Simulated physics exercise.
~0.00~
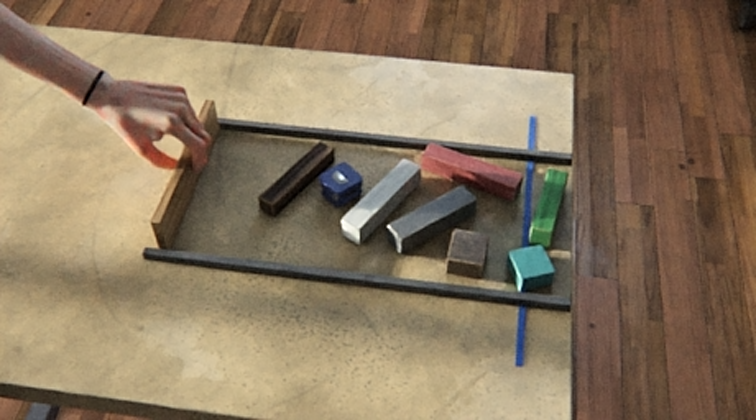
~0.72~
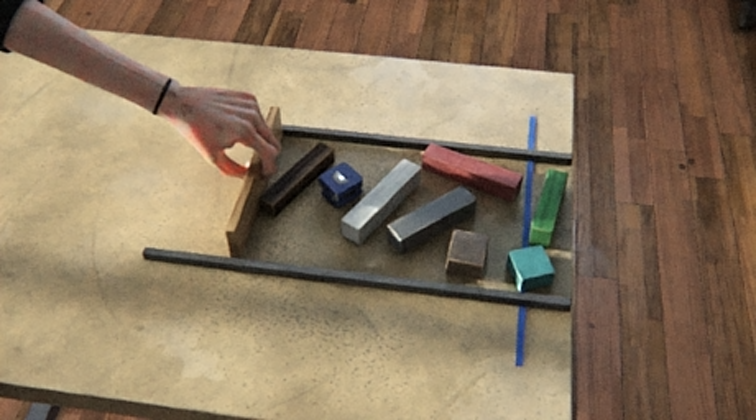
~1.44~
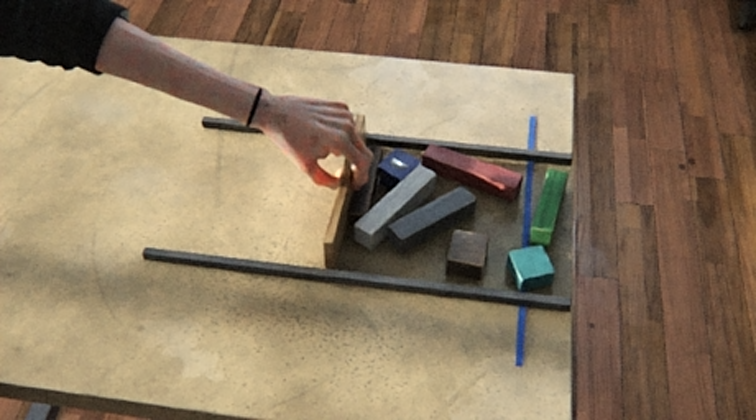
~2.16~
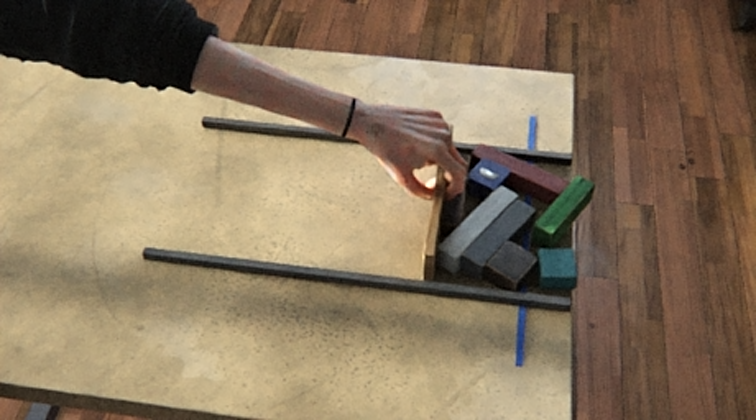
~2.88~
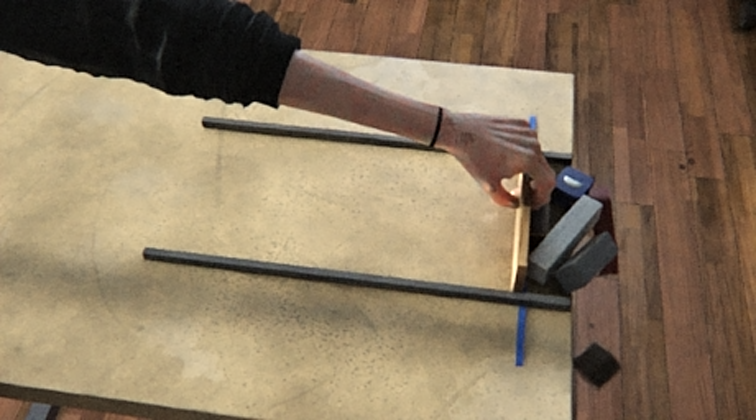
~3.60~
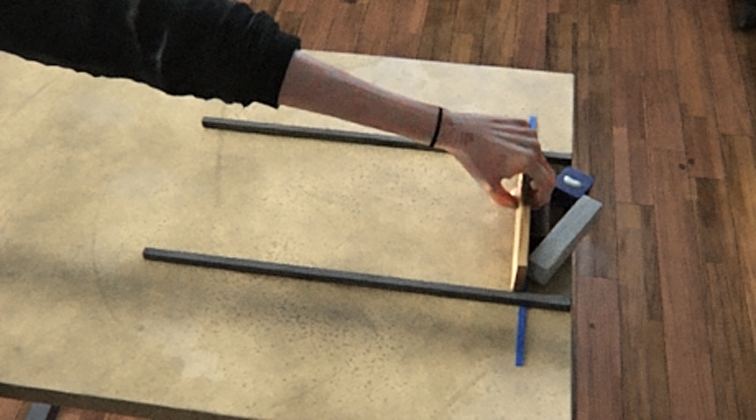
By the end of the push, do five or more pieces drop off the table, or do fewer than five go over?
Five or more drop off, among them the red bar, the green stick and the turquoise block. A pale grey bar and a blue block are still at the edge in front of the board.
On a tabletop, a hand pushes a wooden board between two rails to blue tape, sending most blocks over the edge.
